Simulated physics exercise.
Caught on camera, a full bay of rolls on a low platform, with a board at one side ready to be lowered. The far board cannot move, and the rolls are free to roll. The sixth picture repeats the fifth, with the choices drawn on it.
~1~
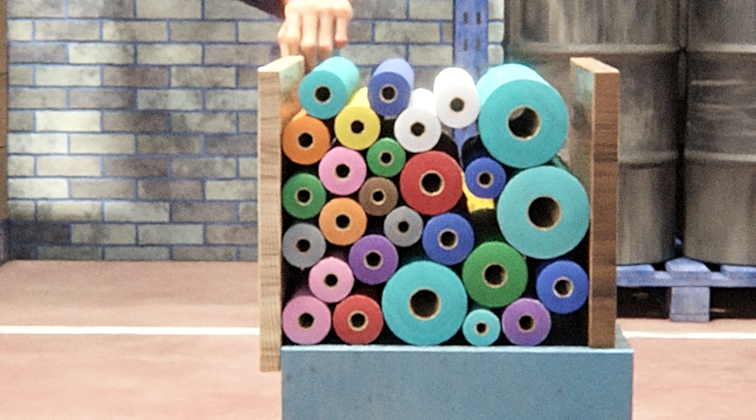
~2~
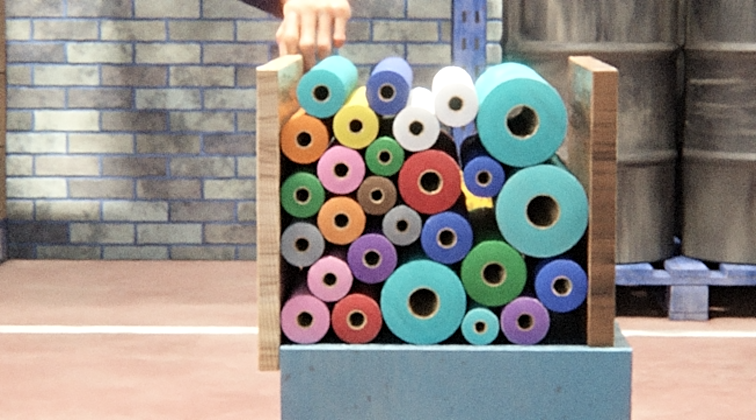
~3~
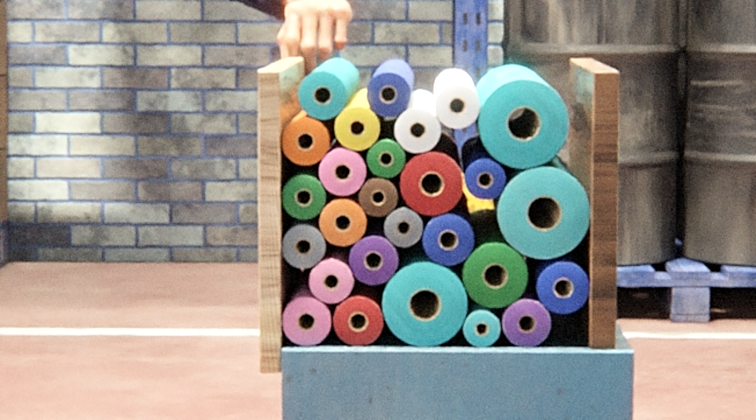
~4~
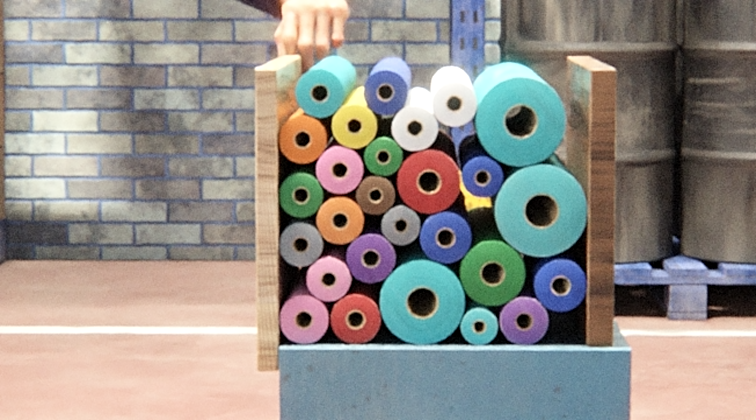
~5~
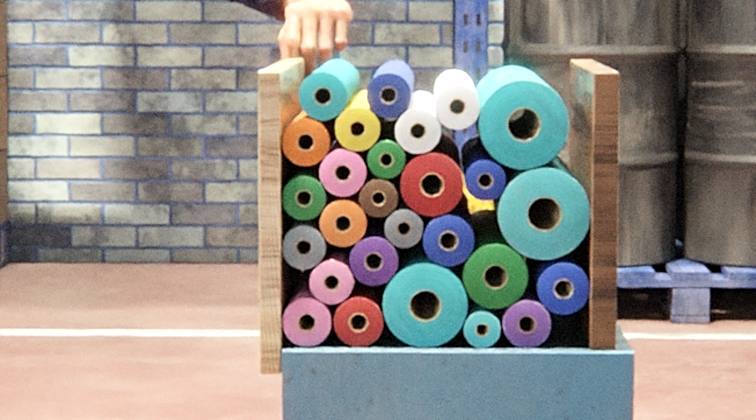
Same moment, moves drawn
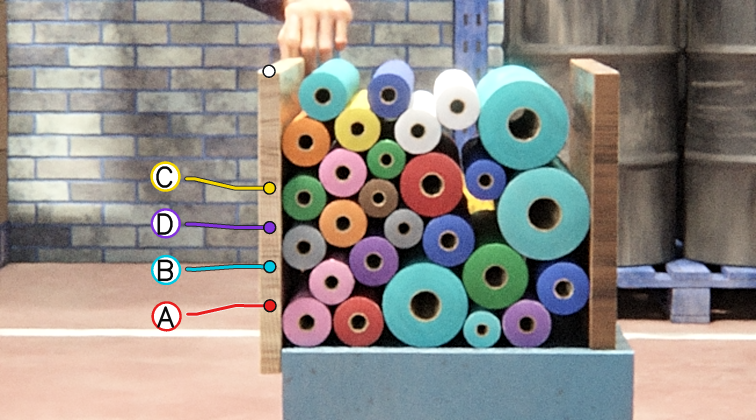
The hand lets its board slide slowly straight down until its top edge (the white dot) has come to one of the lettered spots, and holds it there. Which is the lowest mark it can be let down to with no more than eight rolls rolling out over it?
At most to B.
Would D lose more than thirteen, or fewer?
At D, fewer than thirteen.
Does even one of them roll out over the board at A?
Yes.
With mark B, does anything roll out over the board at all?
At B: Yes.
On the marked copy, A at (270, 306); B at (270, 267); C at (269, 189); D at (269, 228); the white dot at (269, 72).
Taking B. A third of the way, top of the board (281, 157).
Two thirds of the way, top of the board (282, 254).
When it is over, top of the board (282, 266), six out over the board.
As for the rest, A more than eight out over the board; C two out over the board; D three out over the board.
